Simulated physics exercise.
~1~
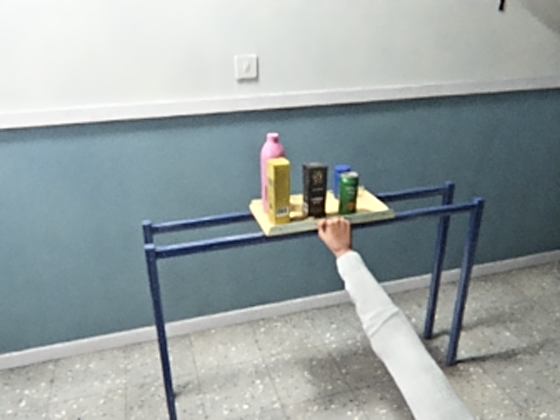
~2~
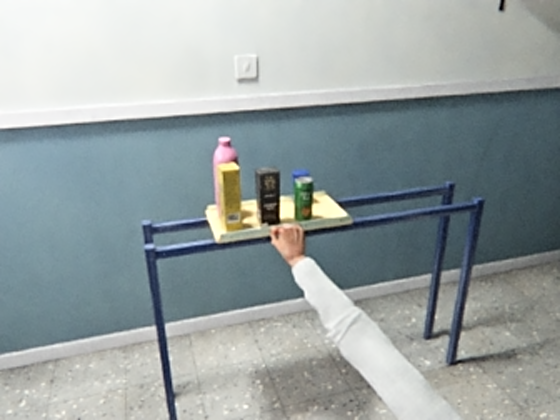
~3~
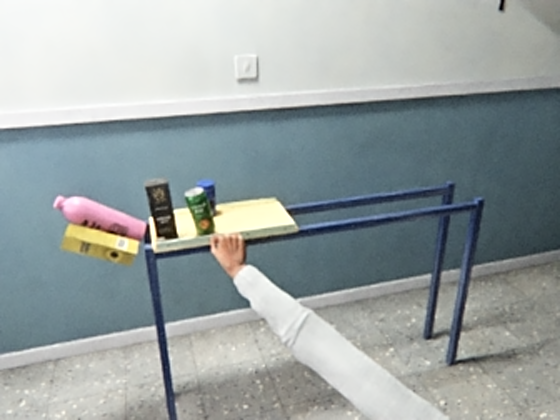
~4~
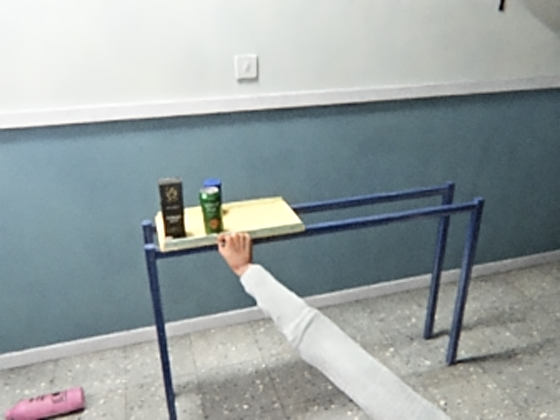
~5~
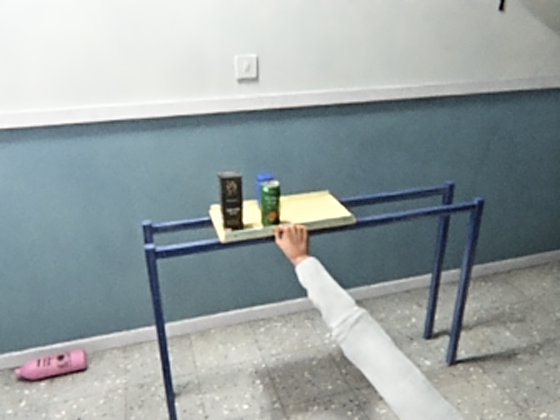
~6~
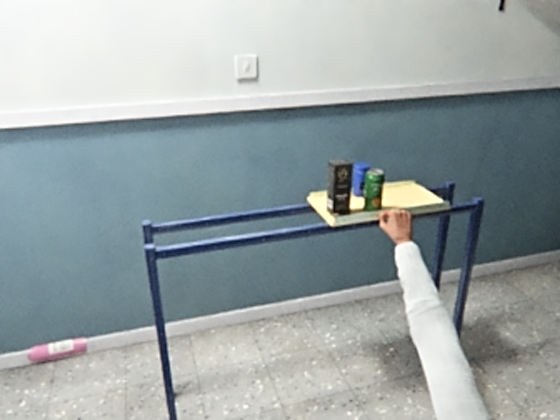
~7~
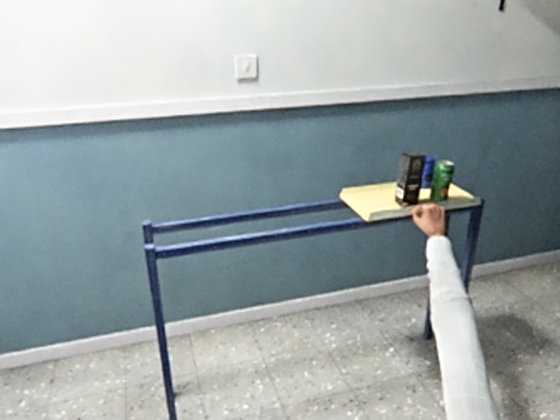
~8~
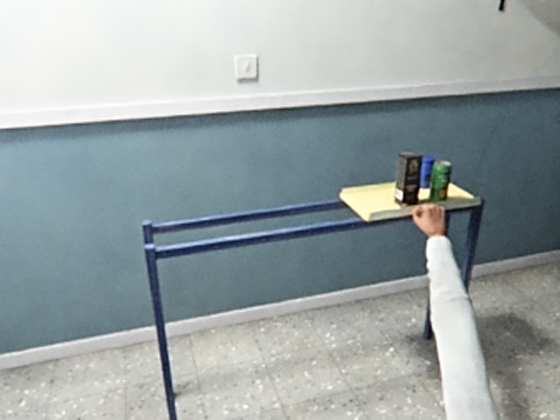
At first, a hand grips the front edge of a pale yellow tray resting on blue rails, with a pink bottle, a yellow carton, a black carton, a green can and a blue jar standing on it. The hand slides the tray left. At the left end, the pink bottle and yellow carton topple off the side, while the green can tilts but settles upright again. The bottle lies on the floor as the hand moves the tray back to the right. Finally, the tray rests at the right end, with the black carton, green can and blue jar still standing.
